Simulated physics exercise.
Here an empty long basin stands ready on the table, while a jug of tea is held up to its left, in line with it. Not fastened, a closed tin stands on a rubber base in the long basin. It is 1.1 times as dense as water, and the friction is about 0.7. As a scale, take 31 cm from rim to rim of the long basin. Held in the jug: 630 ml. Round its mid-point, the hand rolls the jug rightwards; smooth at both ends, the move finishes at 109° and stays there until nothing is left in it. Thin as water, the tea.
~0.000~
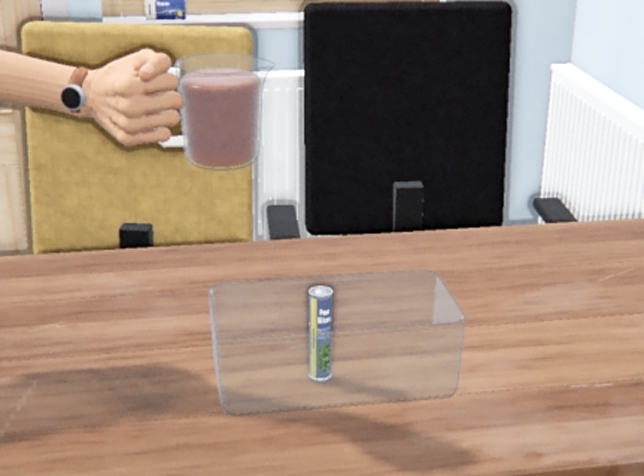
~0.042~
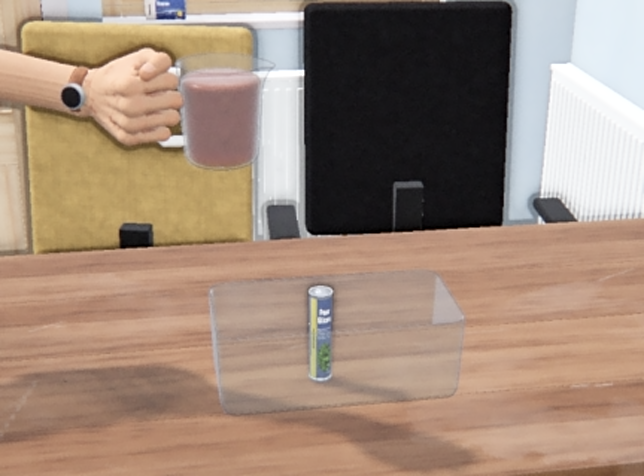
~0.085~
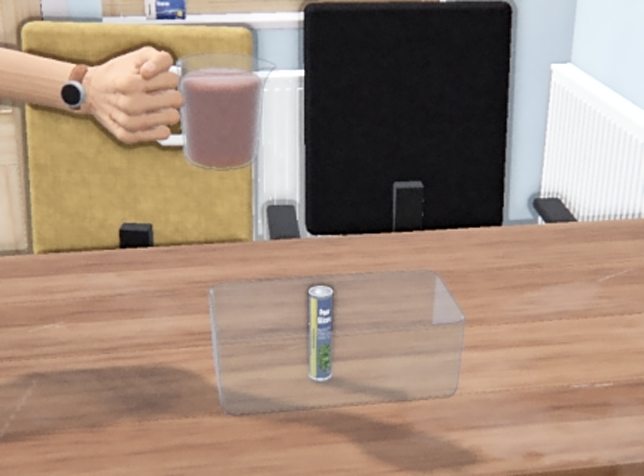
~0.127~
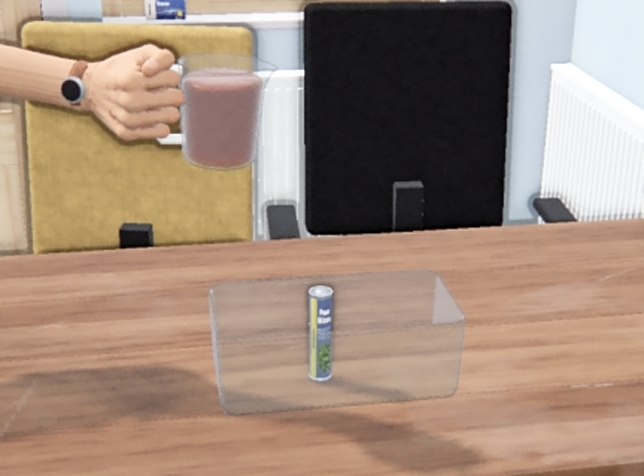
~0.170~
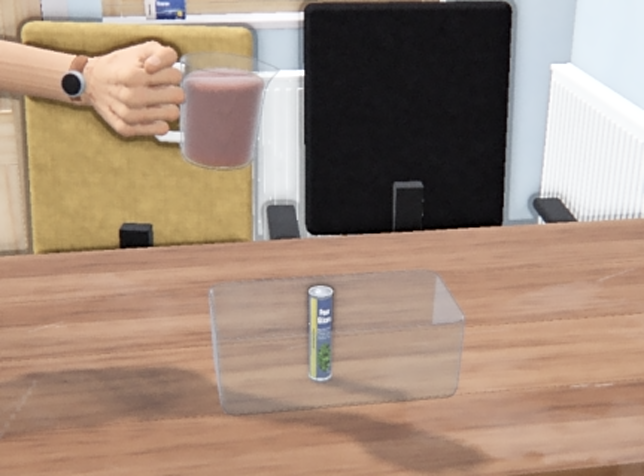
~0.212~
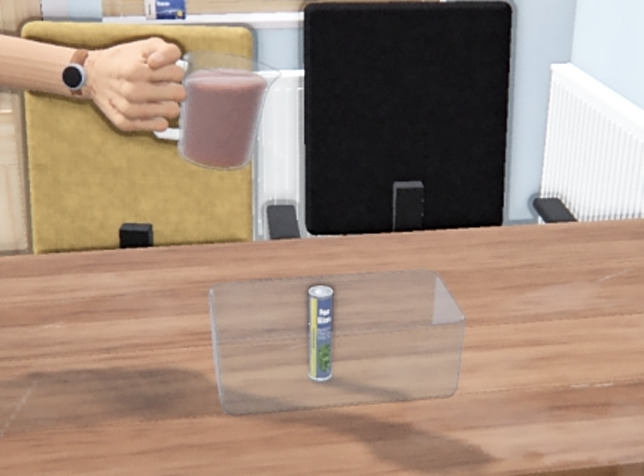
In the video, a hand wearing a watch holds a clear jug of reddish-brown liquid above a wooden table and slowly tilts it slightly to the right, while a small upright tin stands still inside a transparent basin.
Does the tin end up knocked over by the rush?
Looks like it can take it.
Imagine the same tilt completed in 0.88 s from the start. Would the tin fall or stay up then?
Then the tin does not tip.
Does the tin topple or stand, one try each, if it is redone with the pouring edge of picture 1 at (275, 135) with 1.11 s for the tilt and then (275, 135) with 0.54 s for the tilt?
Run one: It tumbles. Run two: It tumbles.
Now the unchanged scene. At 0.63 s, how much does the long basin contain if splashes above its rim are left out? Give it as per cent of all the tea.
Roughly 1 per cent.
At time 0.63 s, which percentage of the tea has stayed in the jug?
Some 80 per cent.
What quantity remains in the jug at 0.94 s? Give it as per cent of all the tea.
Roughly 24 per cent.
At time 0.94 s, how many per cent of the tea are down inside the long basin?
I reckon close to 40 per cent.
Then, 0.63 s in, the tilt is 66° and 80 per cent is still to pour; the tin stands where it began.
Then, 0.94 s in, the tilt is 103° and 23 per cent is still to pour; the tin stands where it began.
Then, 1.26 s in, the tilt is 109° and 1 per cent is still to pour; the tin stands where it began.
Then, 1.61 s in, the tilt is 109° and 0 per cent is still to pour; the tin stands where it began.
Finally, the tin stands where it began.
